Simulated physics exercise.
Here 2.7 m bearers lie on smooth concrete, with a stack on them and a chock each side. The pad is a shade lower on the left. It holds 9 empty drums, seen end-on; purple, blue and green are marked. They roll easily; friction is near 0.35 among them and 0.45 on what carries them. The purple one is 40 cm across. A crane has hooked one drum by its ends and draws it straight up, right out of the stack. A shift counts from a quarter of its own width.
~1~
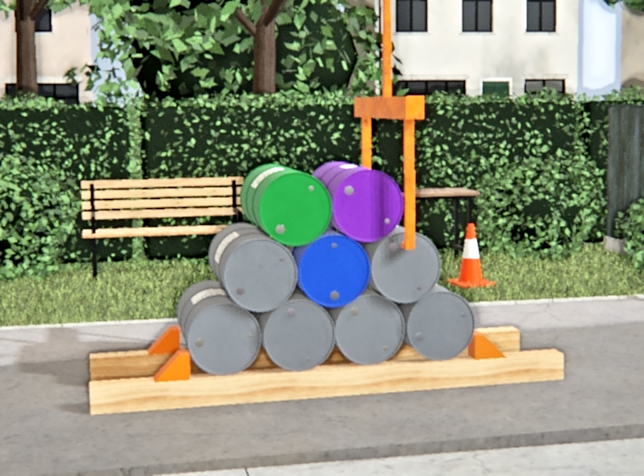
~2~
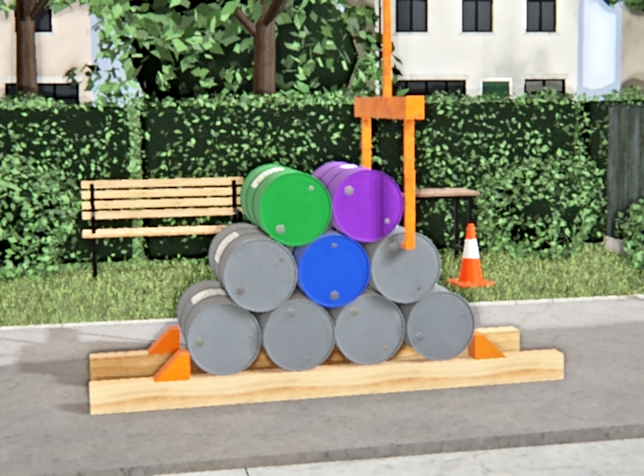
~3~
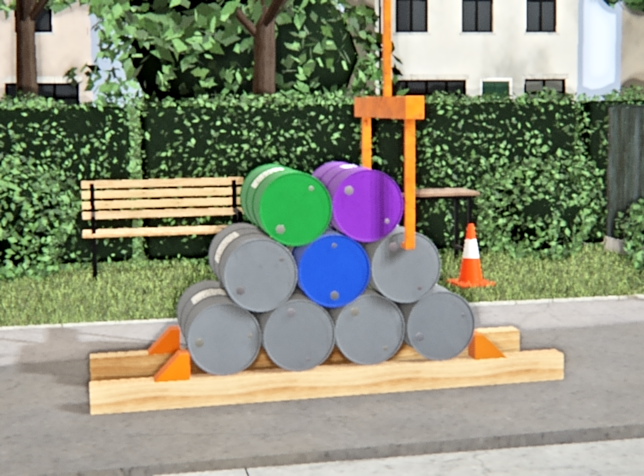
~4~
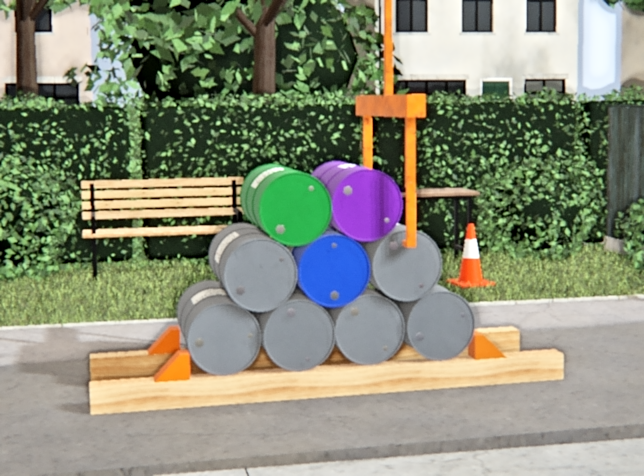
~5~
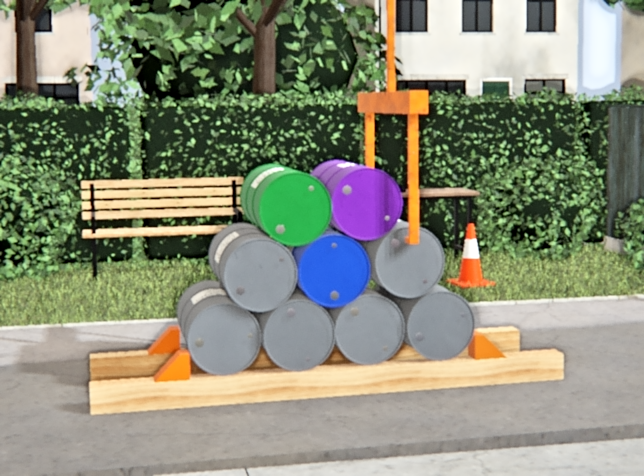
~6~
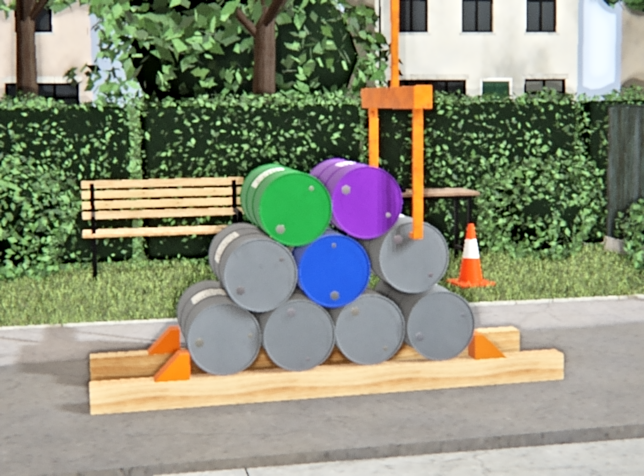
To begin with, a stack of drums sits still between orange chocks, green and purple on top and blue below, with an orange lifting frame hooked on the grey drum at blue's right. Then the frame rises slightly, drawing that grey drum up and a touch rightward, while the others stay essentially in place.
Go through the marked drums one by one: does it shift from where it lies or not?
The purple one moves out of place; the blue one is not dislodged; the green one is not dislodged.
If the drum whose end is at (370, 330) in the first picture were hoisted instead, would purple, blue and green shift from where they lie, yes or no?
Then purple yes, blue yes, green yes.
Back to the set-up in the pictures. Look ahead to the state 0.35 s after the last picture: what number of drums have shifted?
By then 0.
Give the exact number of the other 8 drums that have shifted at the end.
In all, 1.
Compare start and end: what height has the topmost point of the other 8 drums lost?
Roughly 0 cm.
Then, 0.3 s after the last picture, purple is where it was; blue is unmoved; green is unmoved; 0 others dislodged.
Then, 0.3 s after the last picture, no change for purple, blue, green; 0 others dislodged.
Then, 0.5 s after the last picture, purple is 5 cm further right and 3 cm lower; no change for blue, green; 0 others dislodged.
Then, 0.8 s after the last picture, purple is 15 cm further right and 16 cm lower; no change for blue, green; 1 other dislodged.
At rest (1.7 s after the last picture), purple is 21 cm further right and 34 cm lower; blue is unmoved; green is unmoved; 1 other dislodged.
